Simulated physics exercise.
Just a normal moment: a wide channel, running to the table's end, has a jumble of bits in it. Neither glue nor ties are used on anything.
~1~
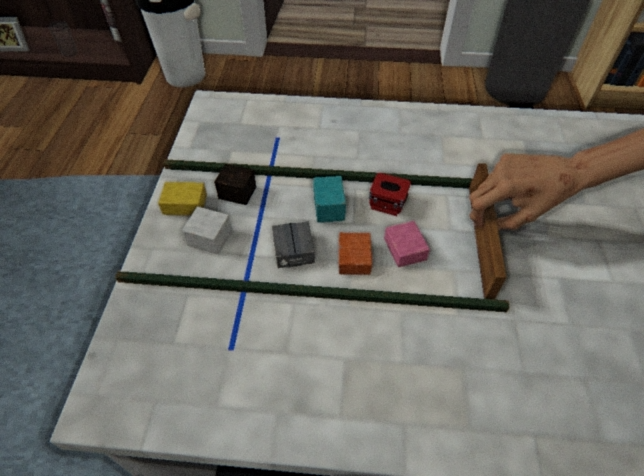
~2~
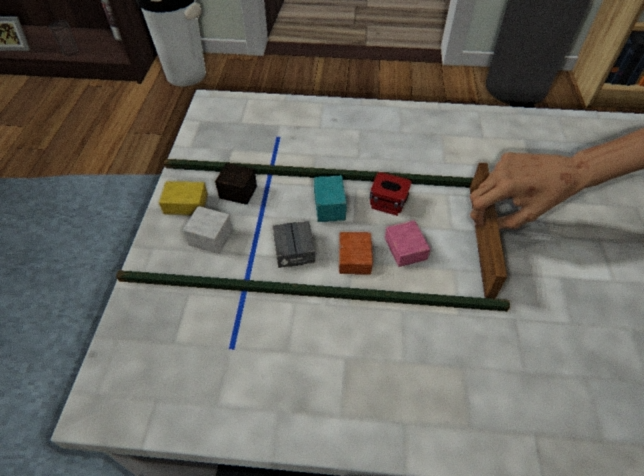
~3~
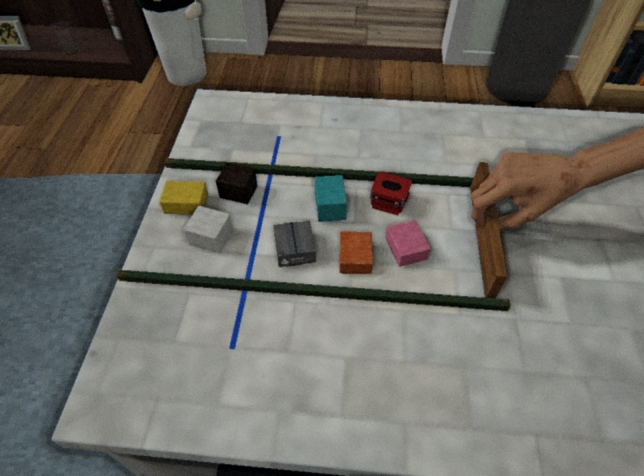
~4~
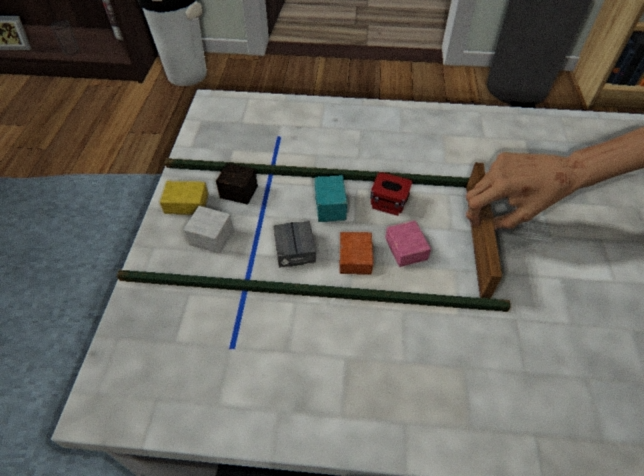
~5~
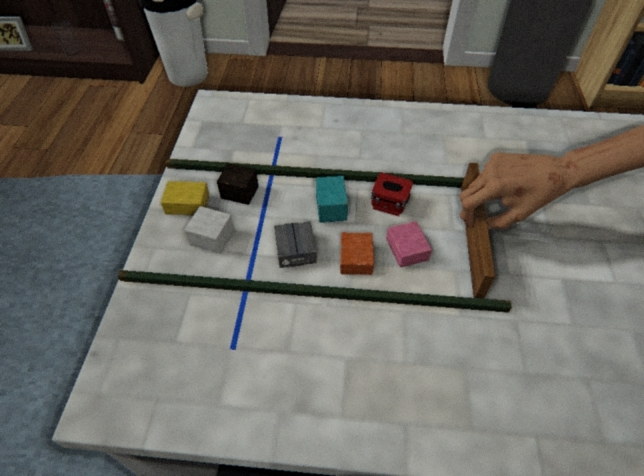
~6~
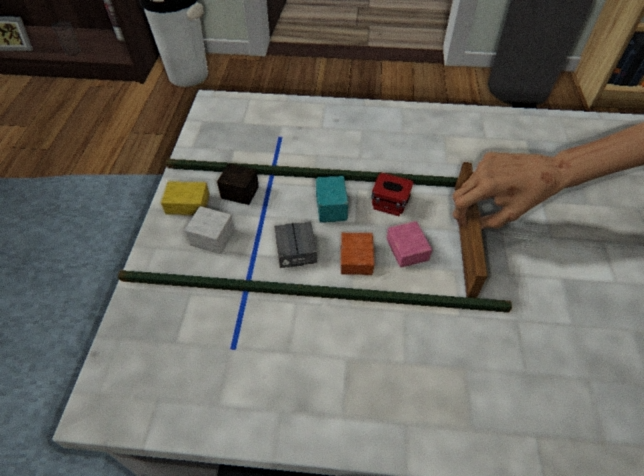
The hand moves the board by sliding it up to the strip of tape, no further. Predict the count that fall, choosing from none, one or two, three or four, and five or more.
The push drops not a single one off the table.
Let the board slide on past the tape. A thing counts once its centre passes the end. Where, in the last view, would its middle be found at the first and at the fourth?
The first one at (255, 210), the next at (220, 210).
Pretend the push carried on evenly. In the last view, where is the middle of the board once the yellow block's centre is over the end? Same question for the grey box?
The middle is at (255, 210) when it's the yellow block, and at (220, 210) when it's the grey box.
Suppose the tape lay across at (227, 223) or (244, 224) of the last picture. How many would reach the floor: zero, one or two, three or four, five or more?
The falls would be just one or two; either one or two.
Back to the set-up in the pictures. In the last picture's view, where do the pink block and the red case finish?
Result: One about (243, 229), other about (250, 188).
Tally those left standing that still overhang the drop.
Looks like 2 of them.
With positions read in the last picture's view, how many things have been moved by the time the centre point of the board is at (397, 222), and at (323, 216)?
Moved so far: 3, later 6.
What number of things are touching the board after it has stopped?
The figure is 2.
Soon after, none off yet; yellow block at rest near (186, 198); white block at rest near (211, 230); black block at rest near (238, 184).
After that, none off yet; yellow block at rest near (186, 198); white block moving near (202, 228); black block at rest near (238, 184).
In the end, the number that fall off is zero.
